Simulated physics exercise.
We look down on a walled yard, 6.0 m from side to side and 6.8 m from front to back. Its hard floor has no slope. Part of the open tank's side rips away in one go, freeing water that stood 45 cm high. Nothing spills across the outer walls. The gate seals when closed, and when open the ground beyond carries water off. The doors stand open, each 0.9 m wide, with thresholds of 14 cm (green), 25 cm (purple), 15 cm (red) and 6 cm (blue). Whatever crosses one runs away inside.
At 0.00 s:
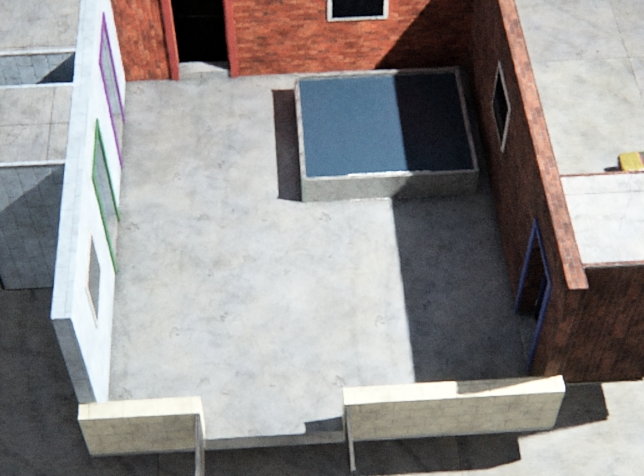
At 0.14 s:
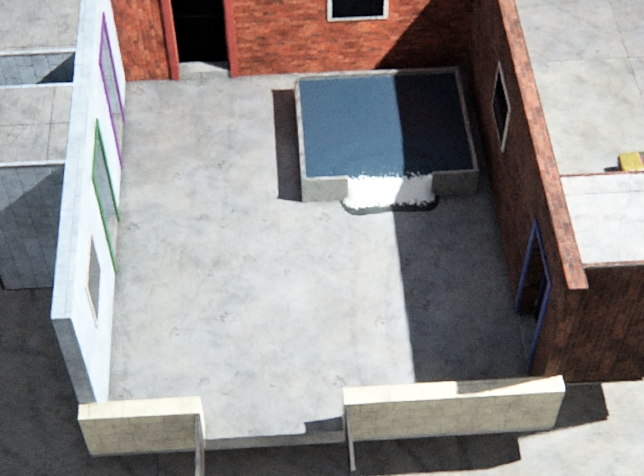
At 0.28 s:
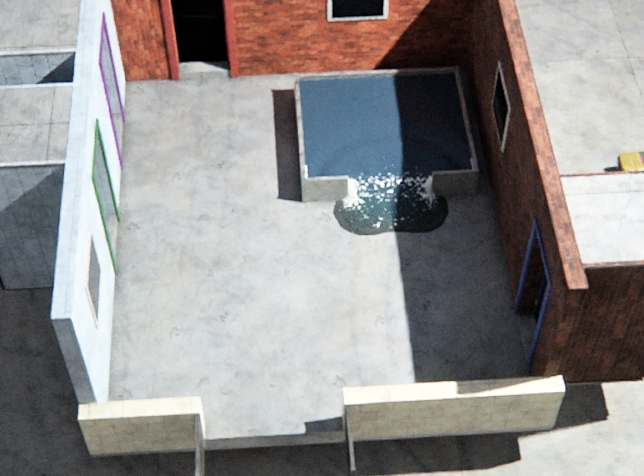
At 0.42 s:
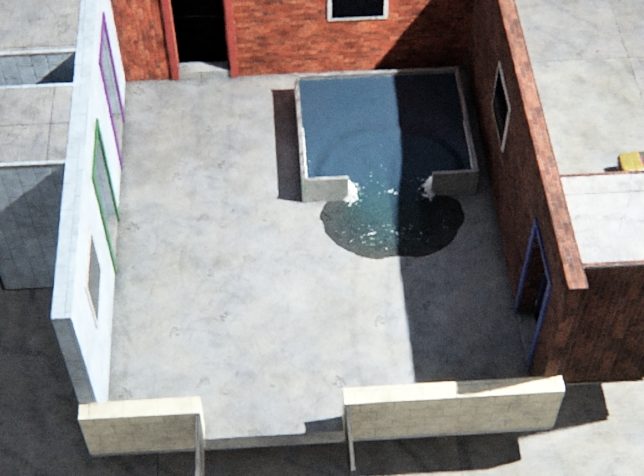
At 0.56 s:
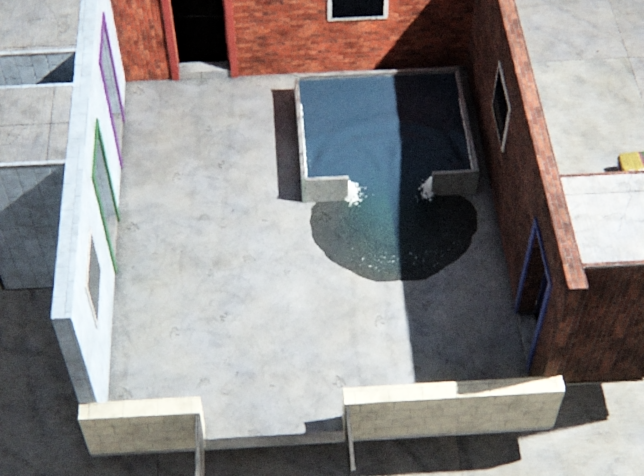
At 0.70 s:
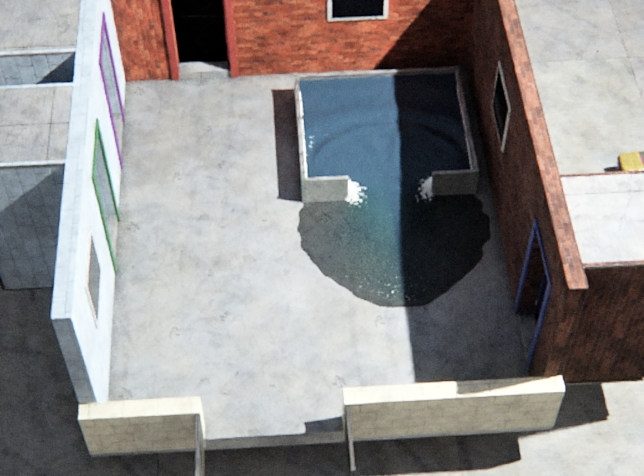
A walled yard with a flat grey concrete floor lies in sunlight and shadow, seen from high above by a still camera. A square, pale-rimmed tank of blue water stands near the red brick back wall, with a white wall at left, brown brick at right and low cream walls in front. Part of the tank's front side gives way, and water pours out, foaming, then spreads forward in a widening dark, rounded pool.
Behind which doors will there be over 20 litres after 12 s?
Within that time: At the green door it stays under the limit; at the purple door it stays under the limit; at the red door it keeps below the limit; at the blue door it exceeds the limit.
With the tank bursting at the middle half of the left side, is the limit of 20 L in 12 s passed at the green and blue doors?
Against that limit: Green below, blue not over.
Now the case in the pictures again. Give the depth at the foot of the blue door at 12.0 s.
Some 7.5 cm.
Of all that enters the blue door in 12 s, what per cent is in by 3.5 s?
Some 10 per cent by then.
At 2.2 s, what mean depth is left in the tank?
Roughly 29 cm on average.
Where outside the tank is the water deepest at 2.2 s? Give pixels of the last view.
Near (523, 404).
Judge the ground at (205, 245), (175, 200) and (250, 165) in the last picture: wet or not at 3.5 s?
In that order: Still dry, dry, dry.
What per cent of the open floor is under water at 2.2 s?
About 40 per cent.
After 1.4 s water covers 25 % of the floor and is deepest (28 cm) near (392, 201); green door not reached, purple door not reached, red door not reached, blue door not reached.
After 2.2 s water covers 40 % of the floor and is deepest (36 cm) near (523, 404); green door not reached, purple door not reached, red door not reached, blue door 10 cm at the sill, 1 L in.
After 3.5 s water covers 45 % of the floor and is deepest (23 cm) near (508, 394); green door not reached, purple door not reached, red door not reached, blue door 13 cm at the sill, 17 L in.
After 7.0 s water covers 60 % of the floor and is deepest (14 cm) near (107, 429); green door 4 cm at the sill, 0 L in, purple door not reached, red door not reached, blue door 11 cm at the sill, 109 L in.
After 12.0 s water covers 95 % of the floor and is deepest (8 cm) near (107, 429); green door 5 cm at the sill, 0 L in, purple door 3 cm at the sill, 0 L in, red door 5 cm at the sill, 0 L in, blue door 7 cm at the sill, 142 L in.
